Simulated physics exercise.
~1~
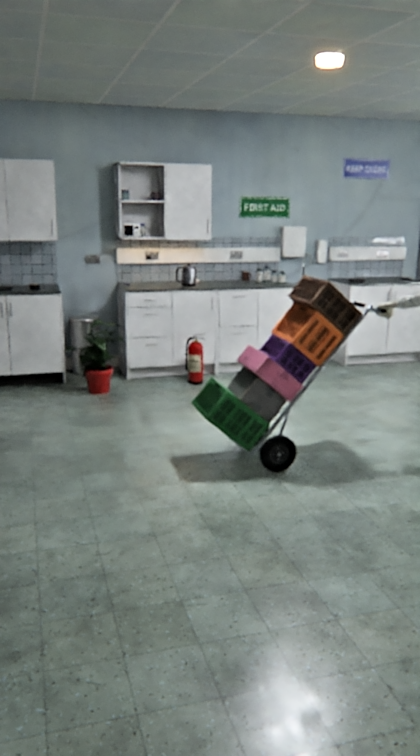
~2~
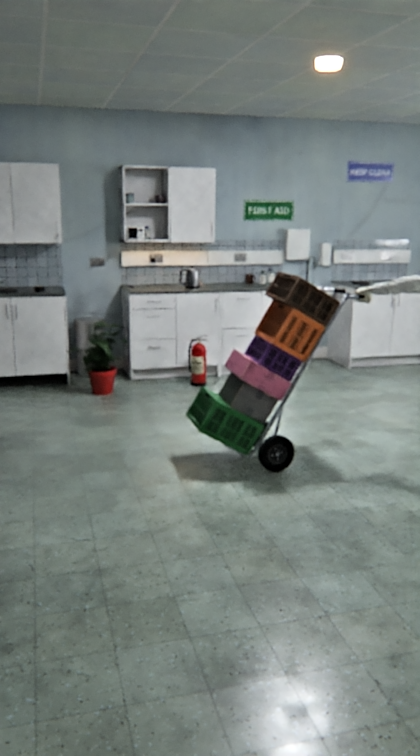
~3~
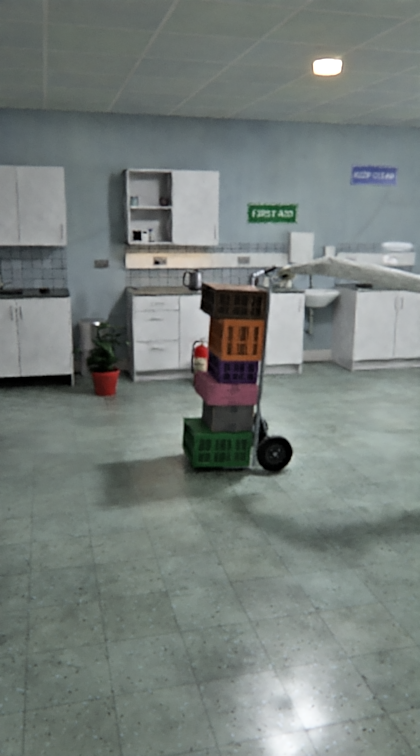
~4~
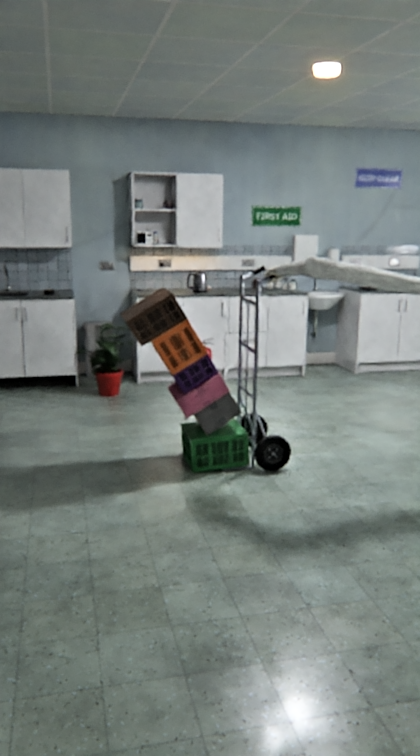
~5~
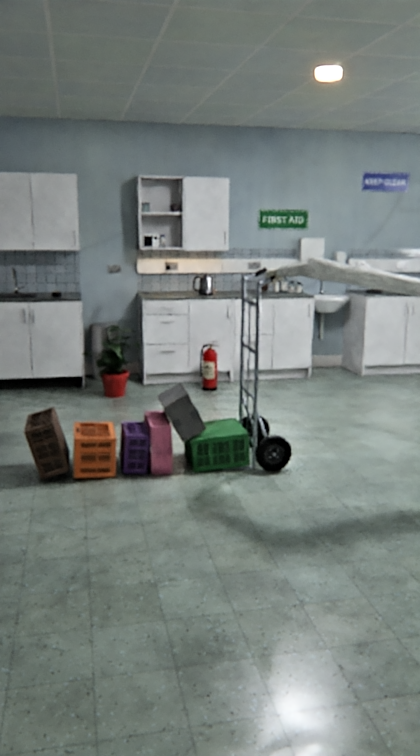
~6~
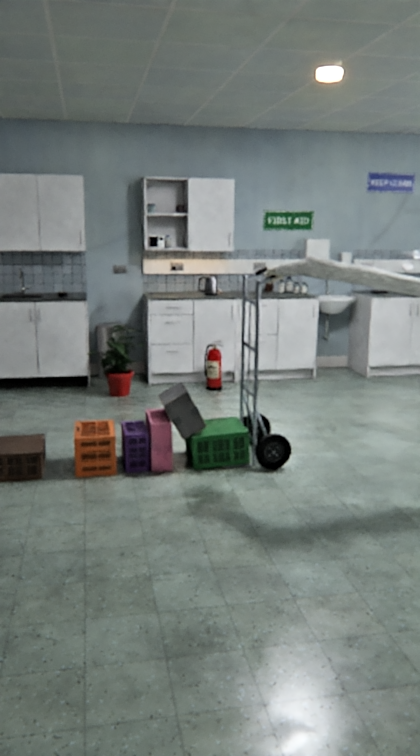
A hand truck stacked with six crates and boxes leans back to the right in a kitchen-like room, held by a pale arm reaching in from the right. The arm swings it upright, and the toe plate meets the floor with the green crate at the bottom. The load above keeps going, tilting left off the green crate as the truck stands still. The brown, orange, purple and pink pieces drop to the floor in a row, and the brown one tips over farthest left. The grey box ends toppled against the green crate, which stays put on the upright truck.
